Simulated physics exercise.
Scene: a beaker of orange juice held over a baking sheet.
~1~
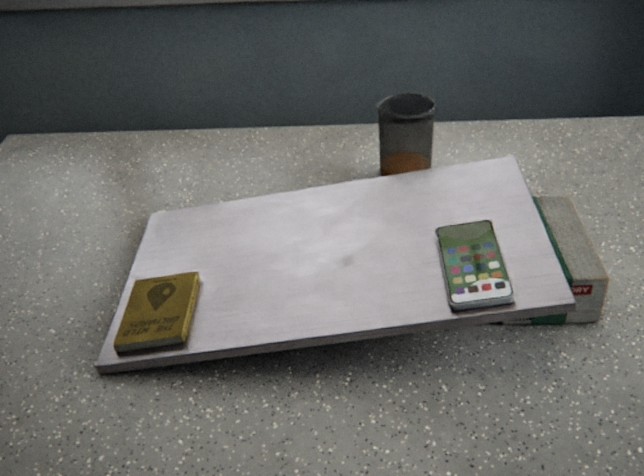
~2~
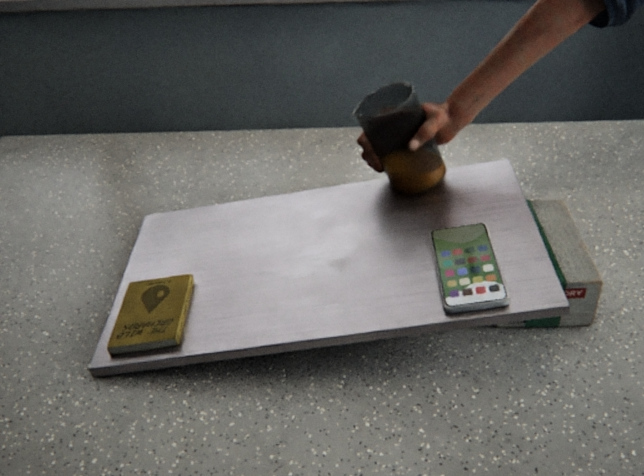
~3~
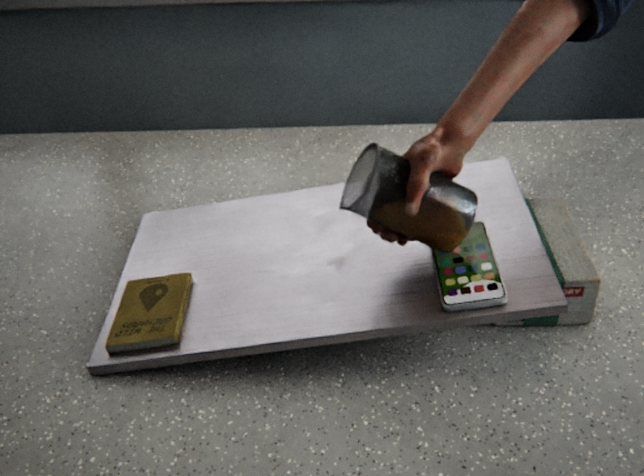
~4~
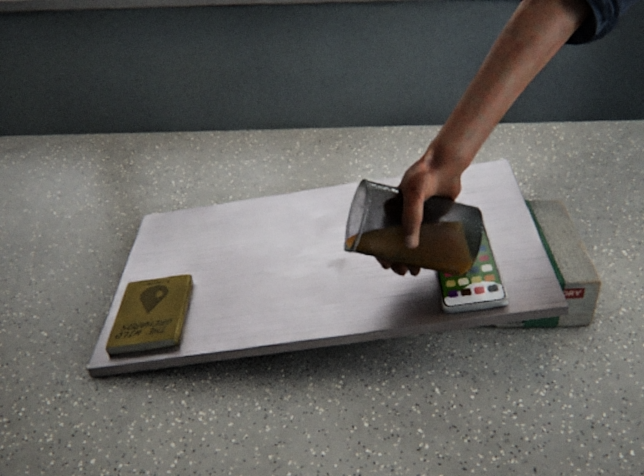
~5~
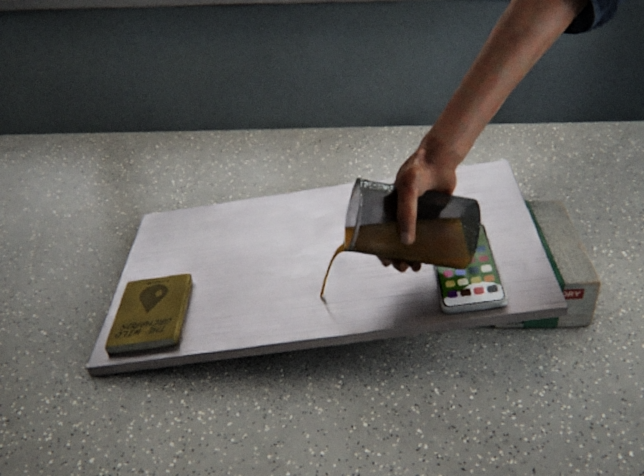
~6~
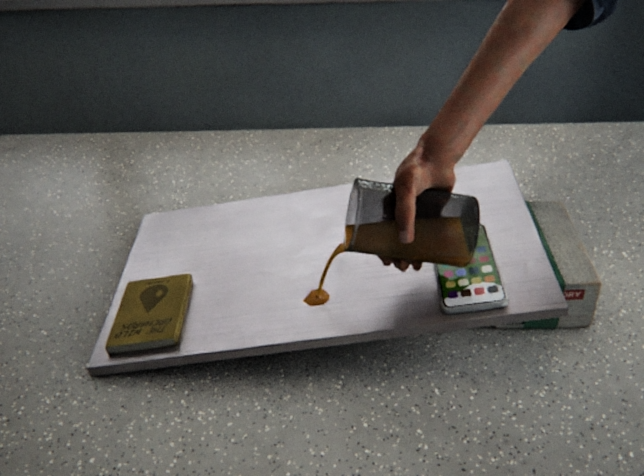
A hand lifted a beaker of orange liquid over a sloping pale board holding a notebook and a phone, tipped it to the left, and poured a thin stream that formed a small puddle.
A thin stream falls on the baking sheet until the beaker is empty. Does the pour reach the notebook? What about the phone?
Notebook: Yes; phone: No.
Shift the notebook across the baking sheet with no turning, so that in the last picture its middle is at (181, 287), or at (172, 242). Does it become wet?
Option one leaves it sitting in the spill; option two leaves it free of the spill.
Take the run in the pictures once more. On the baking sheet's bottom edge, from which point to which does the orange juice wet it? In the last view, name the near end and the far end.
It's wet between (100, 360) at the near end and (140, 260) at the far end.
Soon after, it runs down to the left; the notebook is wet; the phone is dry.
Later, it runs down to the left and off the end; the notebook is wet; the phone is dry.
In the end, it runs down to the left and off the end; the notebook is wet; the phone is dry.
